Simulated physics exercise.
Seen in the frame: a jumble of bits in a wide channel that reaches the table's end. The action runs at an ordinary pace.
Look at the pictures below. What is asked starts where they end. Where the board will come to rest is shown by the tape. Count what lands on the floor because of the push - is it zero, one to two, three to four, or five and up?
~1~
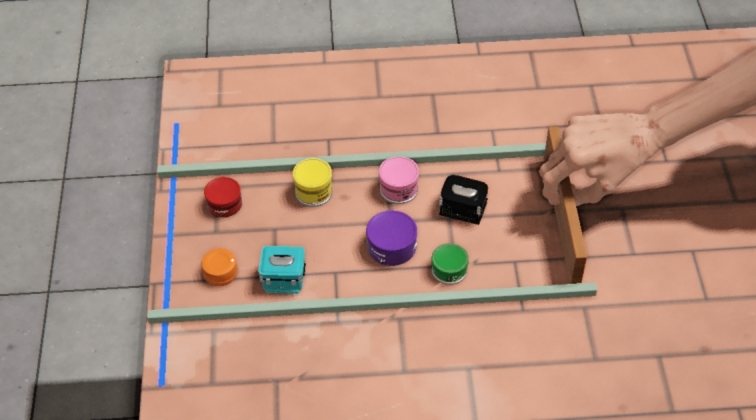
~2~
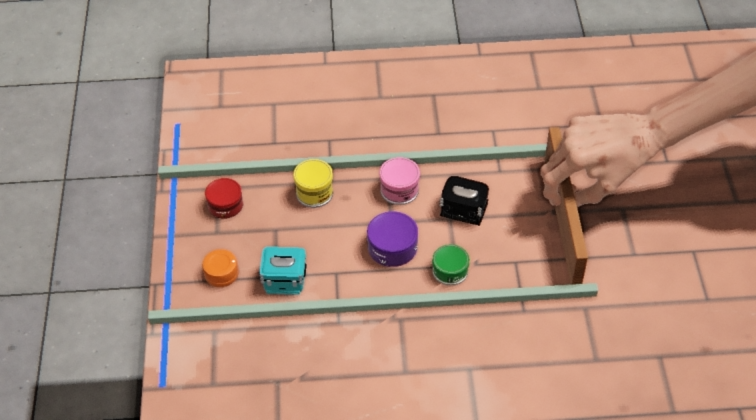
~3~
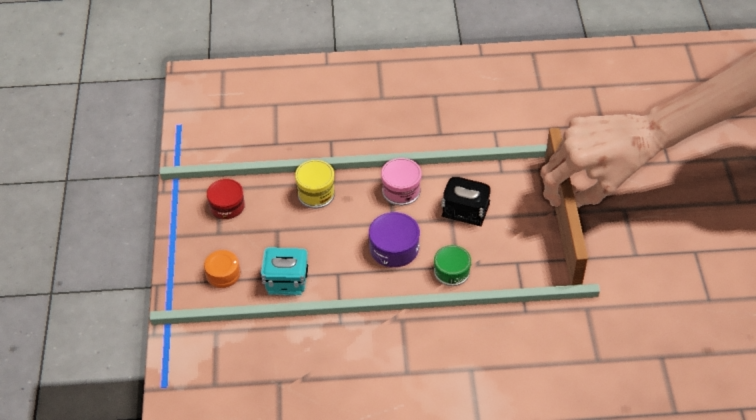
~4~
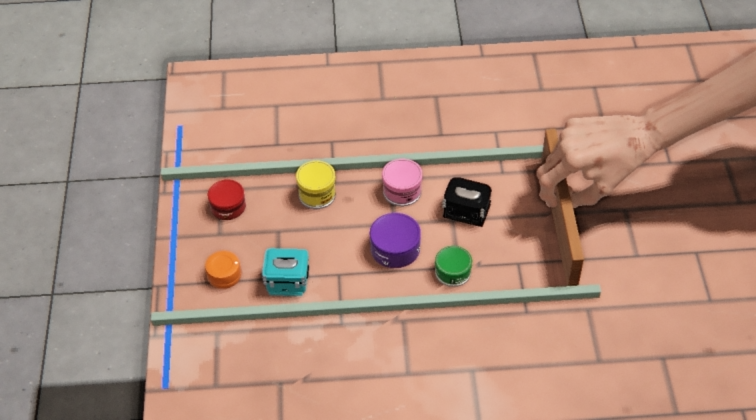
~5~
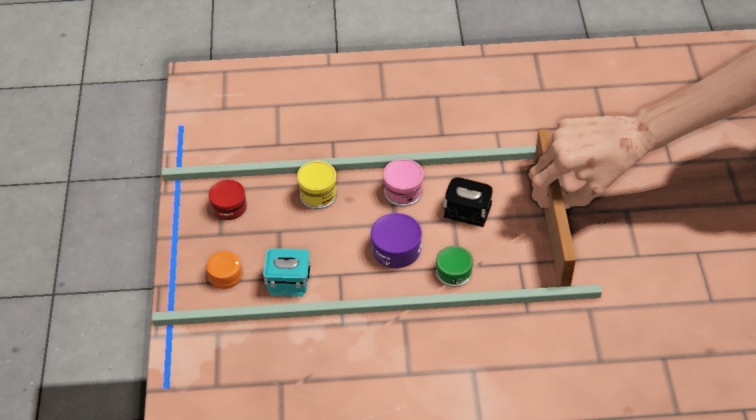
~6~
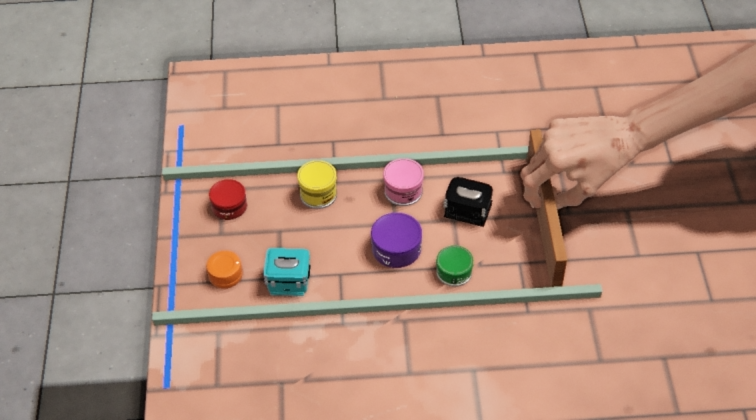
The count is five and up.
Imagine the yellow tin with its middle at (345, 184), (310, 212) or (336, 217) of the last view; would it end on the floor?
Taking the spots in turn, it gets knocked off, then gets knocked off, then gets knocked off.
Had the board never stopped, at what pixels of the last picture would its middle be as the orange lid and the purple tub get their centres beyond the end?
I'd say about (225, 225) for the first one and about (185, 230) for the second.
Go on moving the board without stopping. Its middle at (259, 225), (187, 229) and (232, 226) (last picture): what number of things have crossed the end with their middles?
First 0, then 4, finally 1.
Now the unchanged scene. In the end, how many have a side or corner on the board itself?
Counting them up gives 1.
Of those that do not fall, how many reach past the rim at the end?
It totals 1.
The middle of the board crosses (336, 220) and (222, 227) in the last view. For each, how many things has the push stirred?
6, then 8.
A little later, none off yet; orange lid at rest near (225, 270); red tub at rest near (228, 200); turquoise case at rest near (288, 272).
Next, none off yet; orange lid at rest near (225, 270); red tub at rest near (228, 200); turquoise case shifted a little near (269, 280).
Later still, none off yet; orange lid shifted well along near (164, 263); red tub shifted well along near (154, 213); turquoise case shifted well along near (172, 286).
When it is over, the number that fall off is five or more; down, black case, pink pot, purple tub, yellow tin, turquoise case, red tub and orange lid.
